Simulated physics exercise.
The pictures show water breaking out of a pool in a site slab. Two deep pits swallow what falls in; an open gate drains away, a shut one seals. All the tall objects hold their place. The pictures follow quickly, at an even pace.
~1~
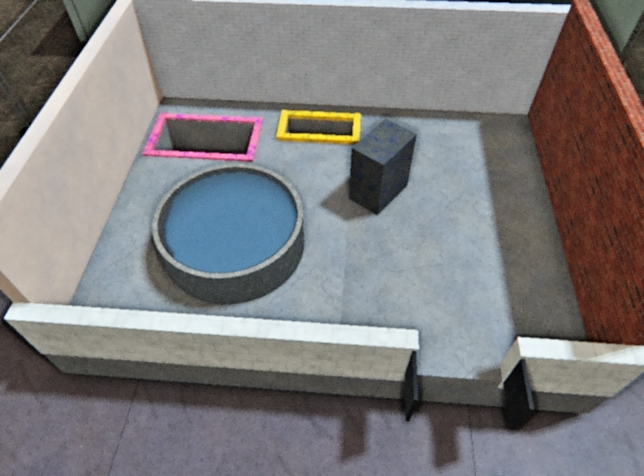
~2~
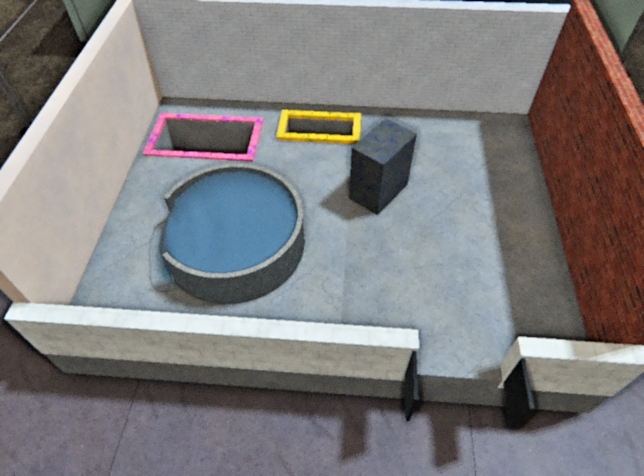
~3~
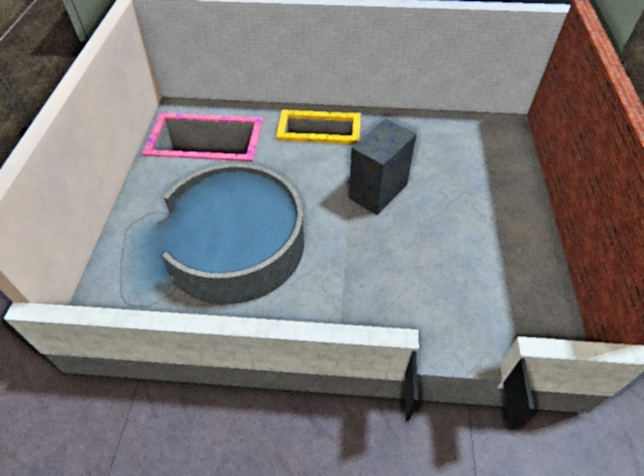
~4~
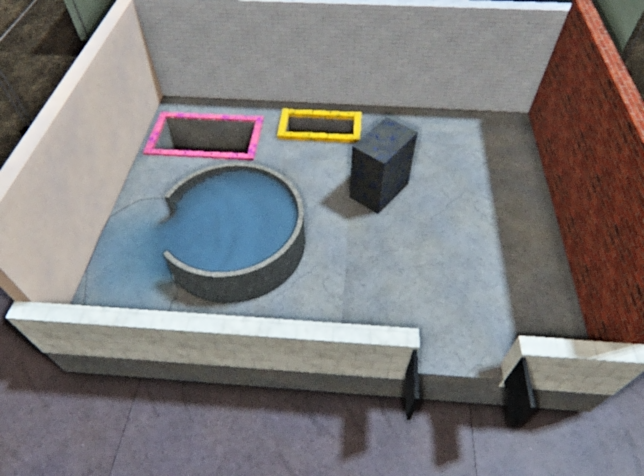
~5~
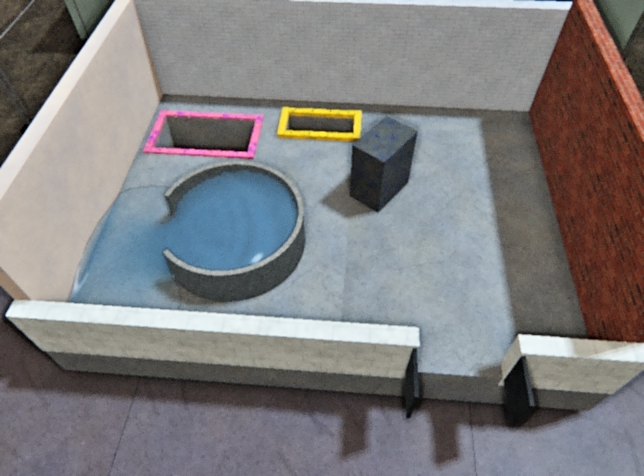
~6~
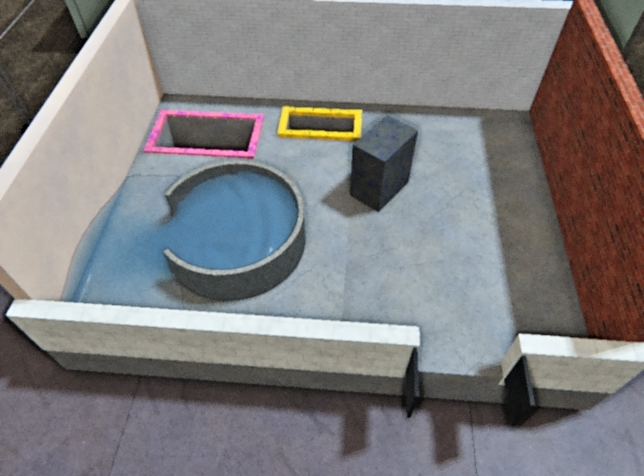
Blue water pours out through a gap that opens in the left side of a round grey pool, seen from above at a fixed angle inside a walled, pale grey slab. A pink-edged pit and a smaller yellow-edged one lie behind the pool, left of a dark block, with a reddish wall at right. The water fans leftward across the floor, reaches the pale left wall and spreads along it.
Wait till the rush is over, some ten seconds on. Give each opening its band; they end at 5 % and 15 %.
One by one: The gate takes not even 5 %; the yellow pit takes not even 5 %; the pink pit takes above 15 %.
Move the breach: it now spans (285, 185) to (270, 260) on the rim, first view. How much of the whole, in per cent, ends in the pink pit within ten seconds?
Parts in a hundred: Pink 0.
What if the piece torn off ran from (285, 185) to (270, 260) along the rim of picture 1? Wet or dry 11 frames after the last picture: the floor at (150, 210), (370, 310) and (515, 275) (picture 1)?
In turn: No water, wet, flooded.
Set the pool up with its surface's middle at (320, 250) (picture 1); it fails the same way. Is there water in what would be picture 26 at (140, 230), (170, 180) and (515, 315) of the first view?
As listed: Covered, covered, no water.
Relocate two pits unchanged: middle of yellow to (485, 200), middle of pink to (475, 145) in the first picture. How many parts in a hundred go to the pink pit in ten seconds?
Per cent: Pink 6.
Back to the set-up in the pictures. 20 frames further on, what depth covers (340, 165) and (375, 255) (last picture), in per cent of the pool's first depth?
Roughly 0 and 2 per cent, in turn.
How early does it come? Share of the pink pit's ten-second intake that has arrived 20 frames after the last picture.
Some 45 per cent.
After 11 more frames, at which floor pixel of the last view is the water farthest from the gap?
I would point to (163, 95).
A moment on, water covers 15 % of the floor; the gate 0 %, the yellow pit 0 %, the pink pit 0 %.
Next, water covers 20 % of the floor; the gate 0 %, the yellow pit 0 %, the pink pit 2 %.
Then, water covers 45 % of the floor; the gate 0 %, the yellow pit 0 %, the pink pit 8 %.
Later, water covers 70 % of the floor; the gate 1 %, the yellow pit 0 %, the pink pit 15 %.
In the end, water covers 90 % of the floor; the gate 3 %, the yellow pit 0 %, the pink pit 18 %.
